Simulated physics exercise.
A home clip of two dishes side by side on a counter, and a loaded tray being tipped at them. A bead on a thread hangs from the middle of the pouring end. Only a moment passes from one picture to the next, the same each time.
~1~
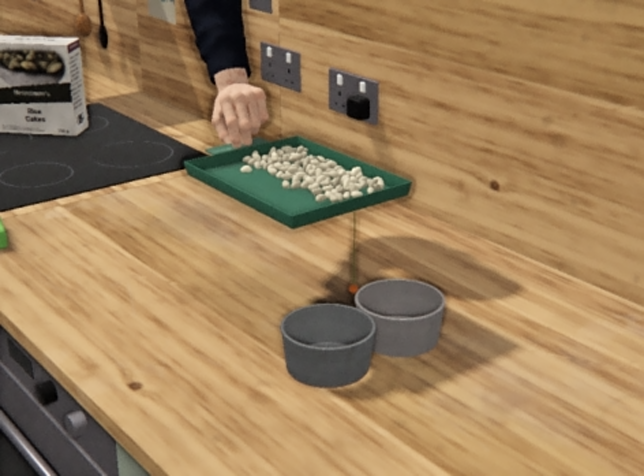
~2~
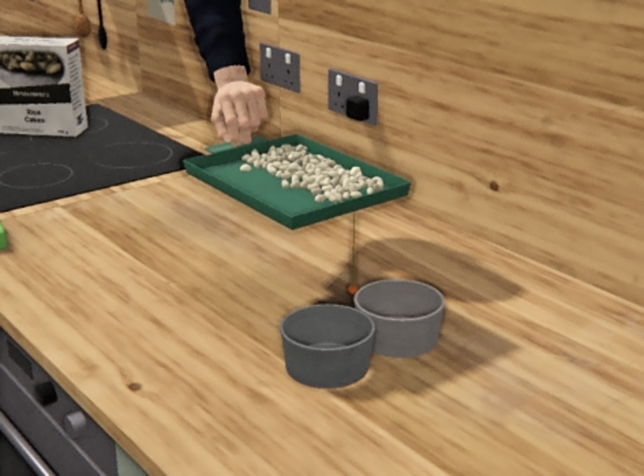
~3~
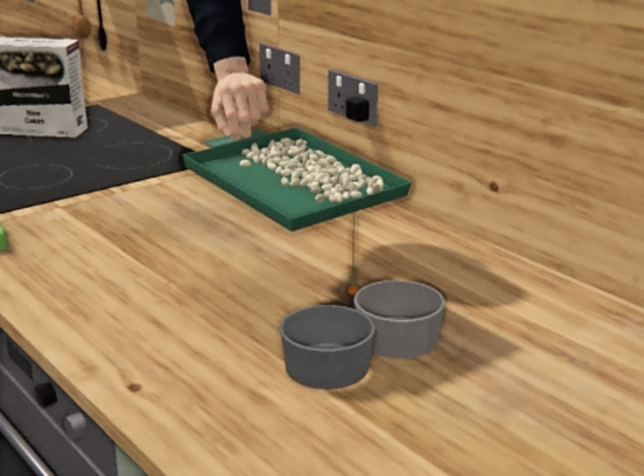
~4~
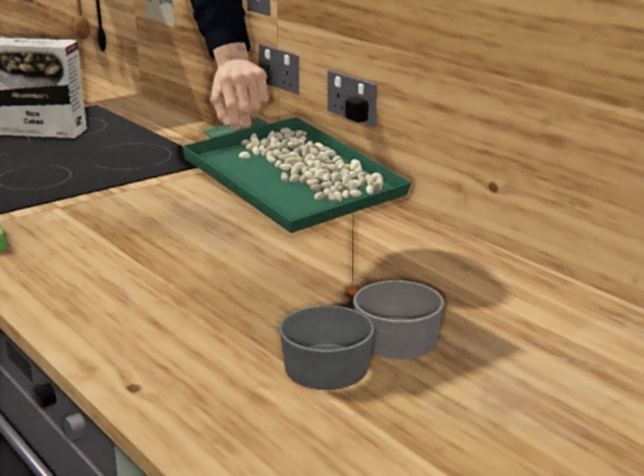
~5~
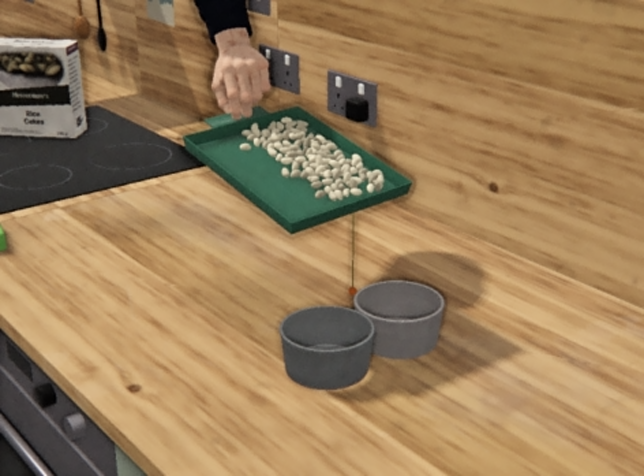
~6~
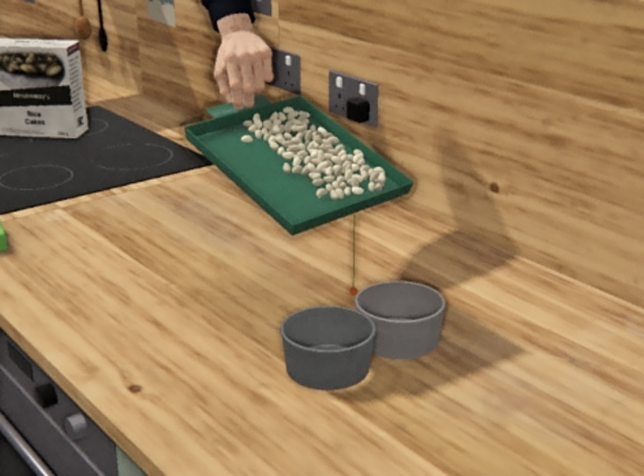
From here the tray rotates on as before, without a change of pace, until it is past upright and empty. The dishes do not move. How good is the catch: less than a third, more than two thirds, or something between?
In the dishes lies over two thirds of it.
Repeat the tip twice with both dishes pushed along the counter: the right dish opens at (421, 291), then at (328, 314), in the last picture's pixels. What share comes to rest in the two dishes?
In turn 50 and 40 in a hundred.
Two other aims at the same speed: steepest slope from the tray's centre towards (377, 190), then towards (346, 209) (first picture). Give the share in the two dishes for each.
The first gives 30 %, the second 80 %.
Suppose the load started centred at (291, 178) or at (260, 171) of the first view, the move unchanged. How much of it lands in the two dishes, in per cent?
Near 80 % and 80 %.
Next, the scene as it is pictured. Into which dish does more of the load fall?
Fuller: Left.
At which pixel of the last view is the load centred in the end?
Around (346, 363).
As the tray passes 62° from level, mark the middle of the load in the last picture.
Around (336, 180).
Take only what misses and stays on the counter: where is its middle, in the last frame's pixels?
At about (418, 389).
Just after the last frame, tray tipped steeply; almost all on the tray; just a few in the air.
A moment on, tray tipped past a quarter turn; almost all on the tray; about a tenth in the left dish; just a few outside both; just a few in the air.
Further on, tray tipped past a quarter turn; roughly two thirds in the left dish; roughly a quarter in the right dish; roughly a quarter outside both.
When it is over, tray tipped past a quarter turn; roughly two thirds in the left dish; roughly a quarter in the right dish; roughly a quarter outside both.
